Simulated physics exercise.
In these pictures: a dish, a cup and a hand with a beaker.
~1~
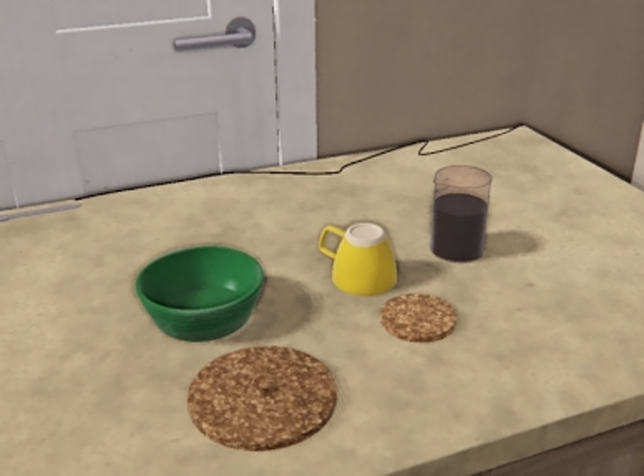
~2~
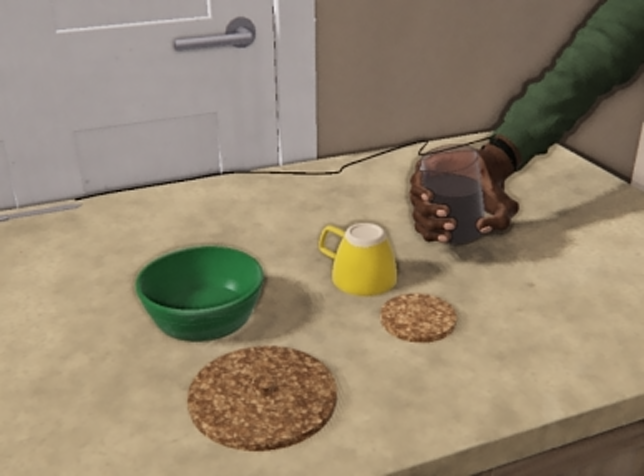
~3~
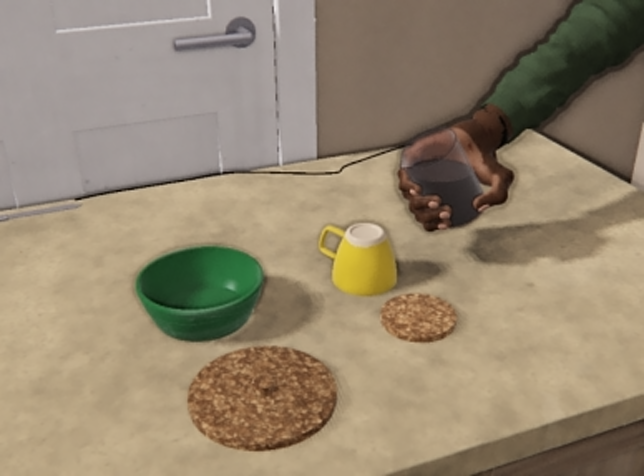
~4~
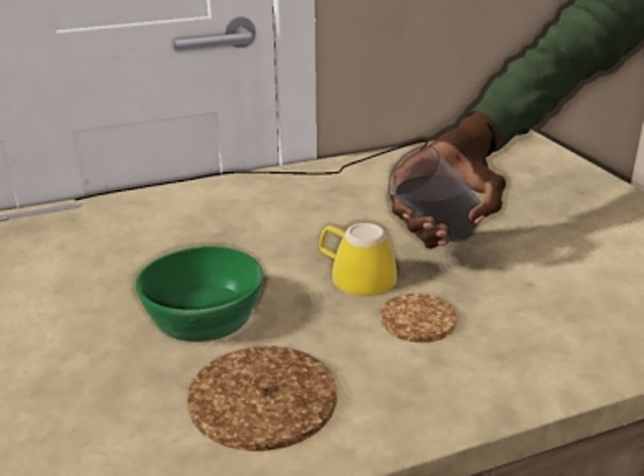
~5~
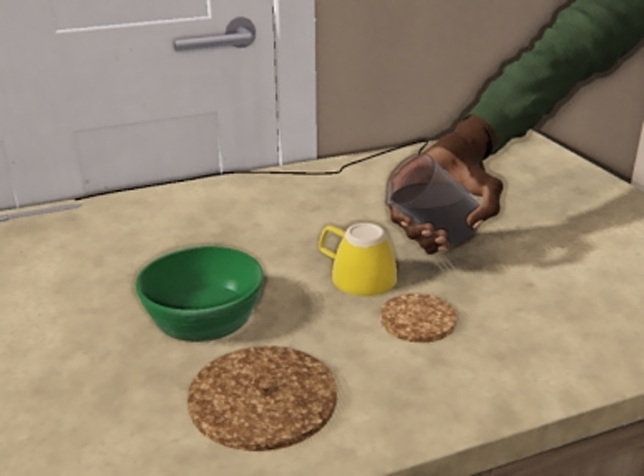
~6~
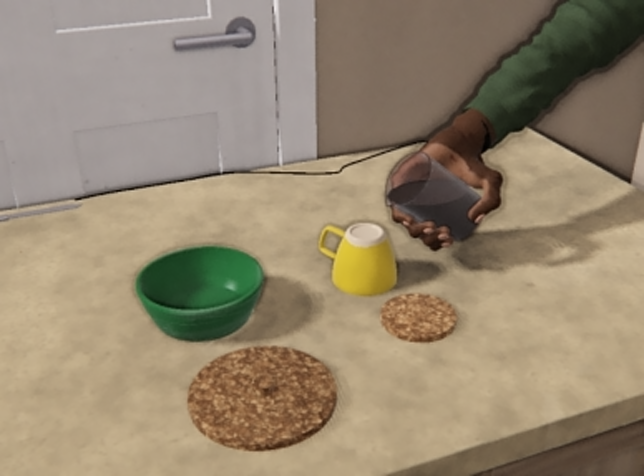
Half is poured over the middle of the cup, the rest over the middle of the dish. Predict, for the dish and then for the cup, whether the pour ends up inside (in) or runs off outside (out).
In the end the dish welcomes it. The cup repels it.
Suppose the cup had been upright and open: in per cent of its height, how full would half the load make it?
Around 65 %.
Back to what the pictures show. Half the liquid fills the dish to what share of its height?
I'd put it close to 25 per cent.
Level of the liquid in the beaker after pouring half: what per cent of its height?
I'd guess around 30 in a hundred.
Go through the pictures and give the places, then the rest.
The first frame shows all stand on the top; beaker (460, 213) about two thirds full; cup (365, 258) upside down; dish (202, 298) open.
The second frame shows the hand lifts the beaker; beaker about two thirds full, surface at (453, 186); cup (365, 258) upside down.
The third frame shows tilting; beaker (444, 178) tipped 30° with all of its load; dish (202, 298) open.
The fourth frame shows no stream yet; beaker (437, 195) tipped 40° with all of its load; cup (365, 258) upside down.
The fifth frame shows still nothing leaves it; beaker (435, 201) tipped 45° with all of its load; dish (202, 298) open.
The sixth frame shows on the point of pouring; beaker (435, 197) tipped 50° with all of its load; cup (365, 258) upside down; dish (202, 298) open.
Soon after, it runs off the upturned base of the cup.
Later, the coffee goes into the dish.
In the end, the cup is empty, in a puddle; the dish has its share inside.
